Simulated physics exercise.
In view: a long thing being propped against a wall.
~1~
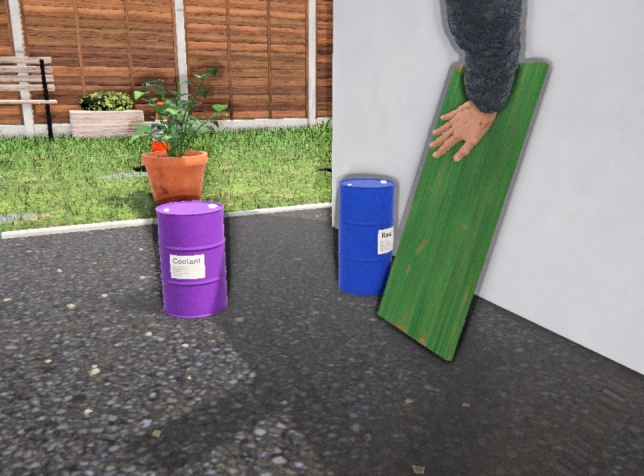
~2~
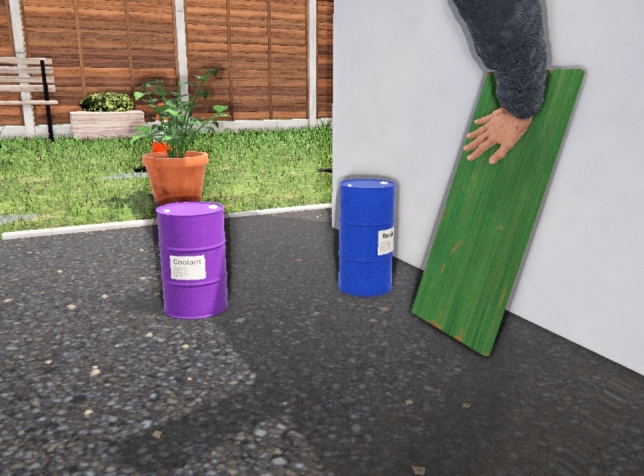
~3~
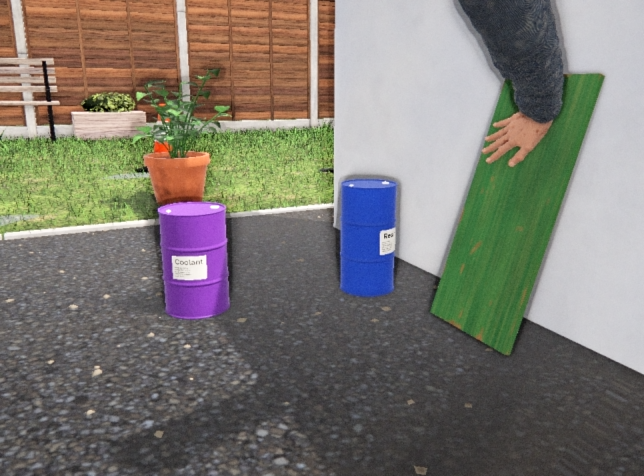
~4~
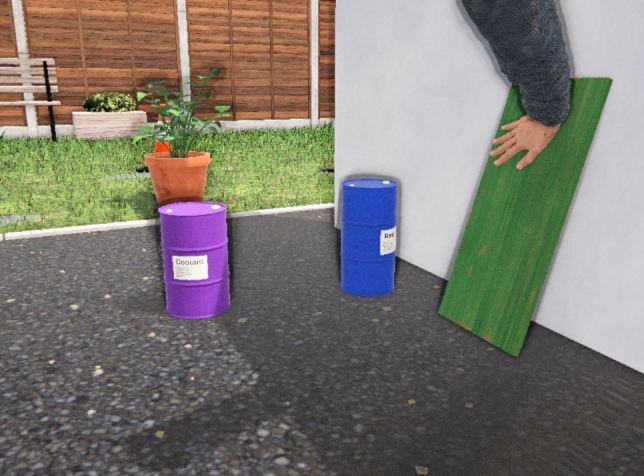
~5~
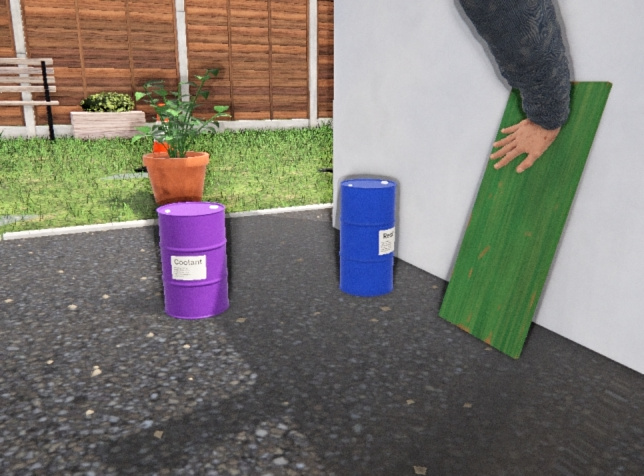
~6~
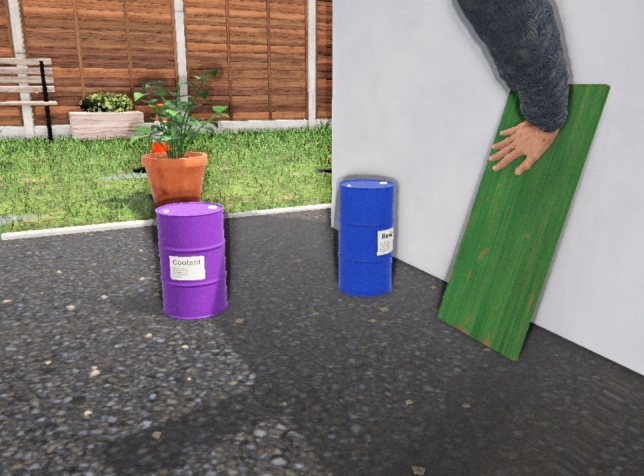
On dark tarmac beside a pale wall, with grass and a wooden fence behind, a hand holds a slanted green board near a blue drum and a purple one. The hand moves the board a short way right, then leans it against the wall and keeps hold of it.
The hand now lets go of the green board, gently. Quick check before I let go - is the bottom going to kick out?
No, it stays put.
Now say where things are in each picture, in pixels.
In the first frame, not yet at the wall; green board (453, 204); purple canister (193, 258).
In the second frame, not yet at the wall; green board (488, 205); purple canister (193, 259).
In the third frame, not yet at the wall; green board (508, 207); purple canister (195, 259).
In the fourth frame, not yet at the wall; green board (516, 209); purple canister (196, 259).
In the fifth frame, leant on the wall, still held; green board (516, 212); purple canister (194, 259).
In the sixth frame, leant on the wall, still held; green board (515, 214); purple canister (193, 259).
Then, 0.40 s later than the last frame, all is still.
Then, 0.90 s later than the last frame, green board resting near (514, 215).
When it is over, all 3 as before. End places, in pixels of the last picture, green board near (514, 215). The board holds.
